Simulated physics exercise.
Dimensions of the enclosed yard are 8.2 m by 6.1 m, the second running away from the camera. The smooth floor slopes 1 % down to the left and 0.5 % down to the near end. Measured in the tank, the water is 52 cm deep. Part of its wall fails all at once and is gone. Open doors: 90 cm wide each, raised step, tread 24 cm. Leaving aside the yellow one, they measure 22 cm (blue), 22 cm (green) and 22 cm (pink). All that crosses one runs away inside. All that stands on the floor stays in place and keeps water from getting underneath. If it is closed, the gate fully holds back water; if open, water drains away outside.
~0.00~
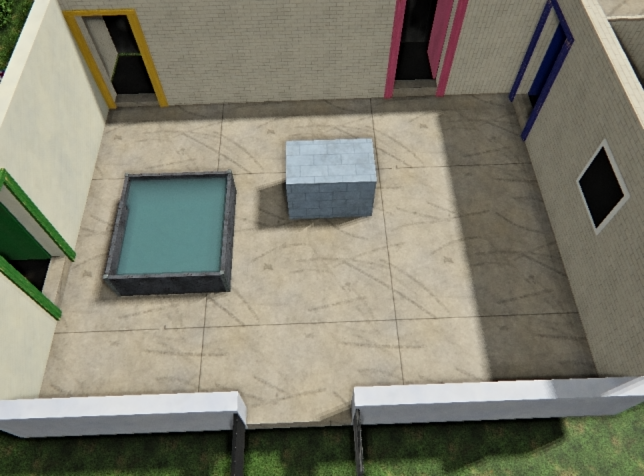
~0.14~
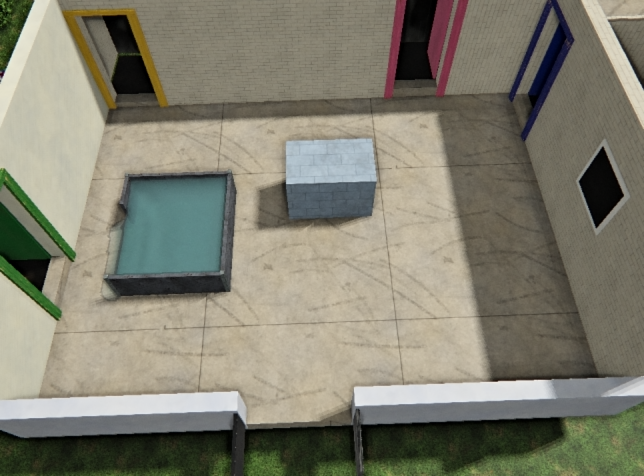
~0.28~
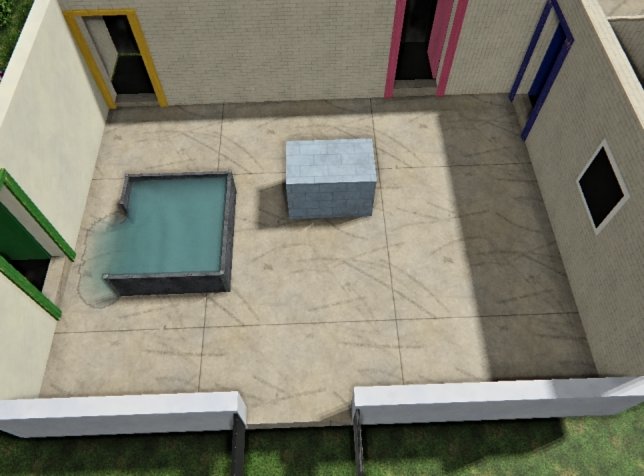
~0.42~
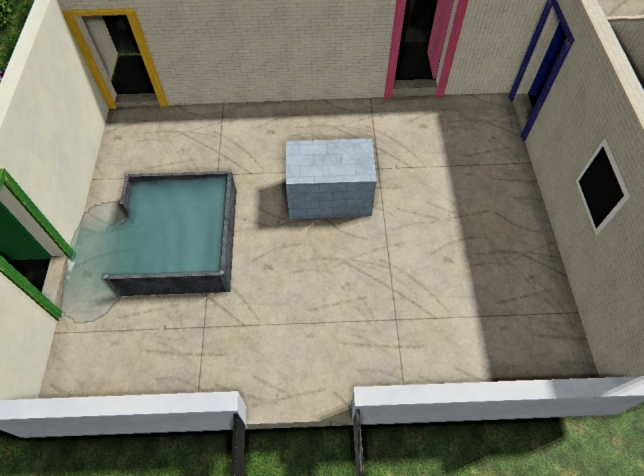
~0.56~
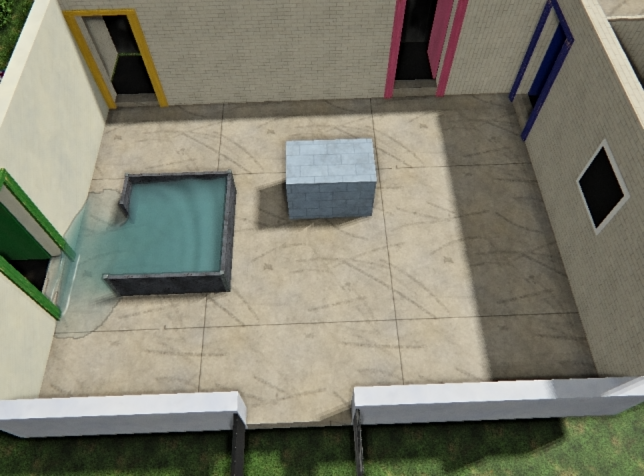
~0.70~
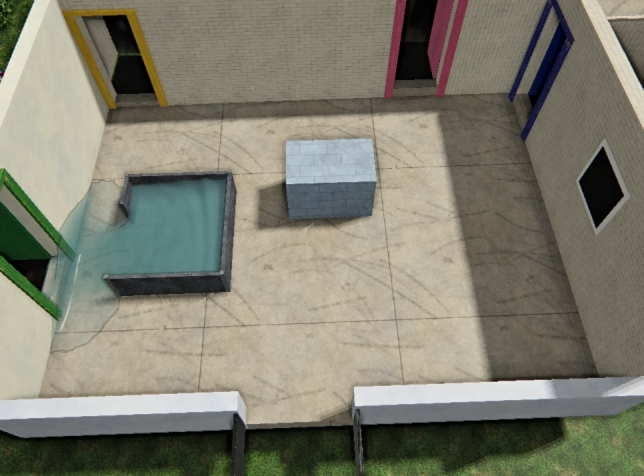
A walled yard with a pale, scuffed floor is seen from high above its near side, and the view stays still. A dark-rimmed tank of teal water sits at left, a grey block near the middle, with green, yellow, pink and blue doorways around the walls. The tank's left wall gives way, and water pours out leftward, spreading in a thin sheet to the green doorway and along the left wall.
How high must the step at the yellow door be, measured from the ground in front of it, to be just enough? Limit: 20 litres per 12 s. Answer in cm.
About 12.5 cm.
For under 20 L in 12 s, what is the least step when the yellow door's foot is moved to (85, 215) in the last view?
Roughly 19 cm, give or take.
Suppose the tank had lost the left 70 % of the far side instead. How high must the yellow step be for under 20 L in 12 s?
The answer is some 24 cm.
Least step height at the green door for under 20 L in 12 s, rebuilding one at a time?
Roughly 34 cm at green.
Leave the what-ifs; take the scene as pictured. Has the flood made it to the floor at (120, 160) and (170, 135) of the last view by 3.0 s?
In turn: Flooded, flooded.
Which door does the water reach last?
The blue one.
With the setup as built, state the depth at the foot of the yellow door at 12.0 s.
It comes to about 4.0 centimetres deep.
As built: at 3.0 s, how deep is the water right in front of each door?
In cm: Yellow 17, blue 0, green 21, pink 0.
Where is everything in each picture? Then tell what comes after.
In the first frame, still water, 52 cm deep, in the tank at (173, 224); the yellow door at (122, 67) is dry.
In the second frame, the front is at (114, 232), 0.3 m from the gap at (124, 251); 0.3 m2 of floor is wet, 52 cm left at the back.
In the third frame, the front is at (89, 251), 0.7 m from the gap at (125, 252); 1.0 m2 of floor is wet, 52 cm left at the back.
In the fourth frame, water pours out at (126, 252) and has run 0.9 m, to (83, 219); about 10 cm deep outside, 51 cm at the back.
In the fifth frame, water pours out at (126, 253) and has run 1.1 m, to (53, 267); about 11 cm deep outside, 45 cm at the back.
In the sixth frame, the front is at (91, 186), 1.3 m from the gap at (126, 252); 2.2 m2 of floor is wet, 44 cm left at the back; the yellow door at (122, 67), 3.6 m from the gap, is still 2.1 m from the nearest water.
After 1.4 s water covers 10 % of the floor, deepest (41 cm) near (71, 270); it has not reached the yellow door.
After 3.0 s water covers 25 % of the floor, deepest (28 cm) near (35, 415); 17 cm at the yellow door, 10 litres in over its 12 cm step.
After 12.0 s water covers 95 % of the floor, deepest (7 cm) near (35, 415); 4 cm at the yellow door, 23 litres in over its 12 cm step.
At the yellow door as built, the water arrived by 1.9 s and peaked near 18 cm at 2.2 s.
Run again over the same 12 s with other heights there, 27 litres in over 11.5 cm, 12 litres over 13.5 cm. The limit of 20 litres is kept from about 12.5 cm up.
